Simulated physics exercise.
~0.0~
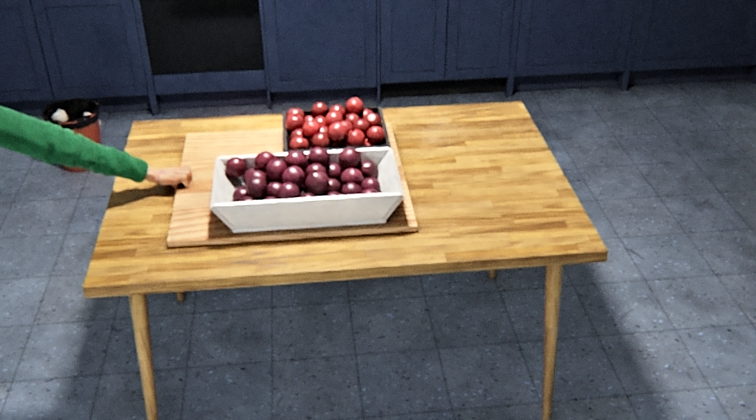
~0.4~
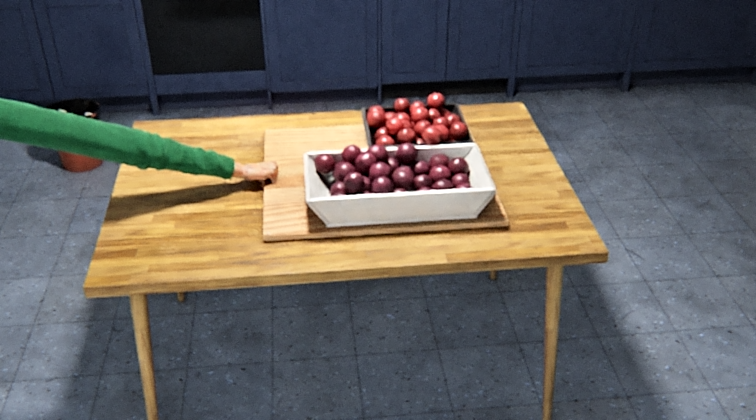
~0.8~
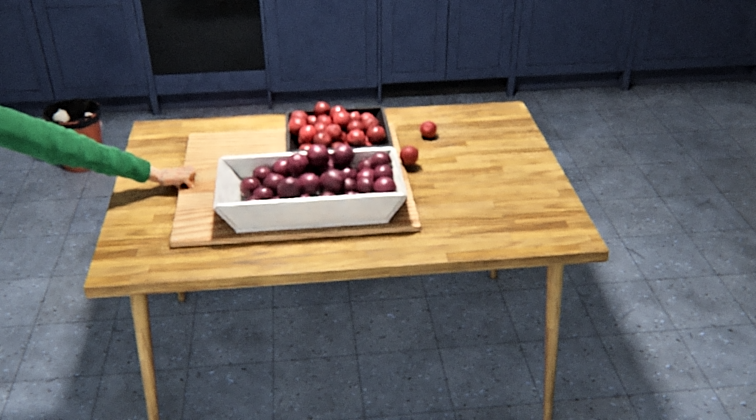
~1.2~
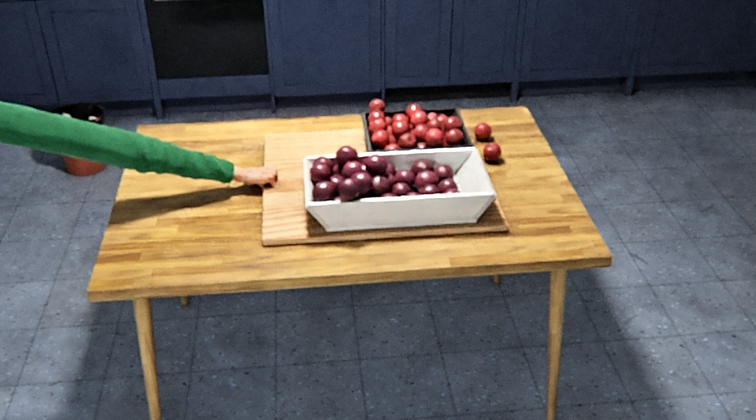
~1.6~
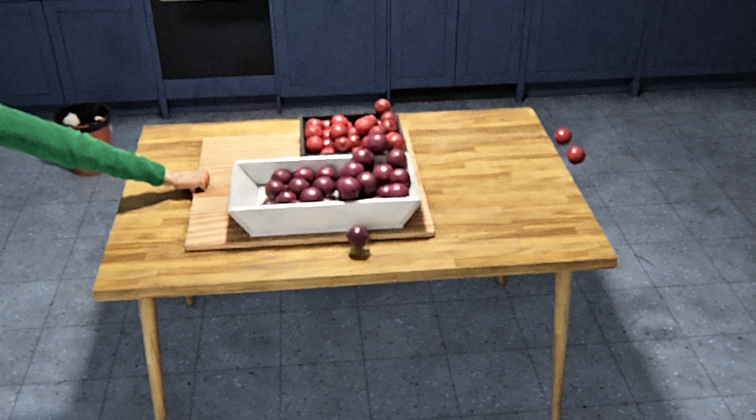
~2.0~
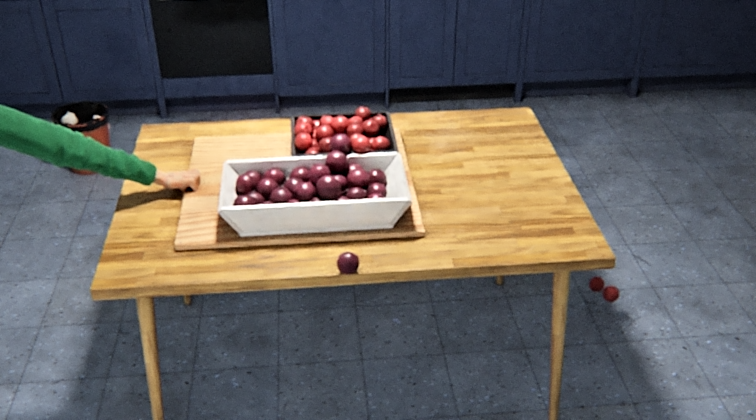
A green-sleeved arm jerked a wooden board right and left across a table, shaking its trays of red apples and dark red onions; two apples rolled off the right side onto the floor, and an onion ended up at the table's front edge.
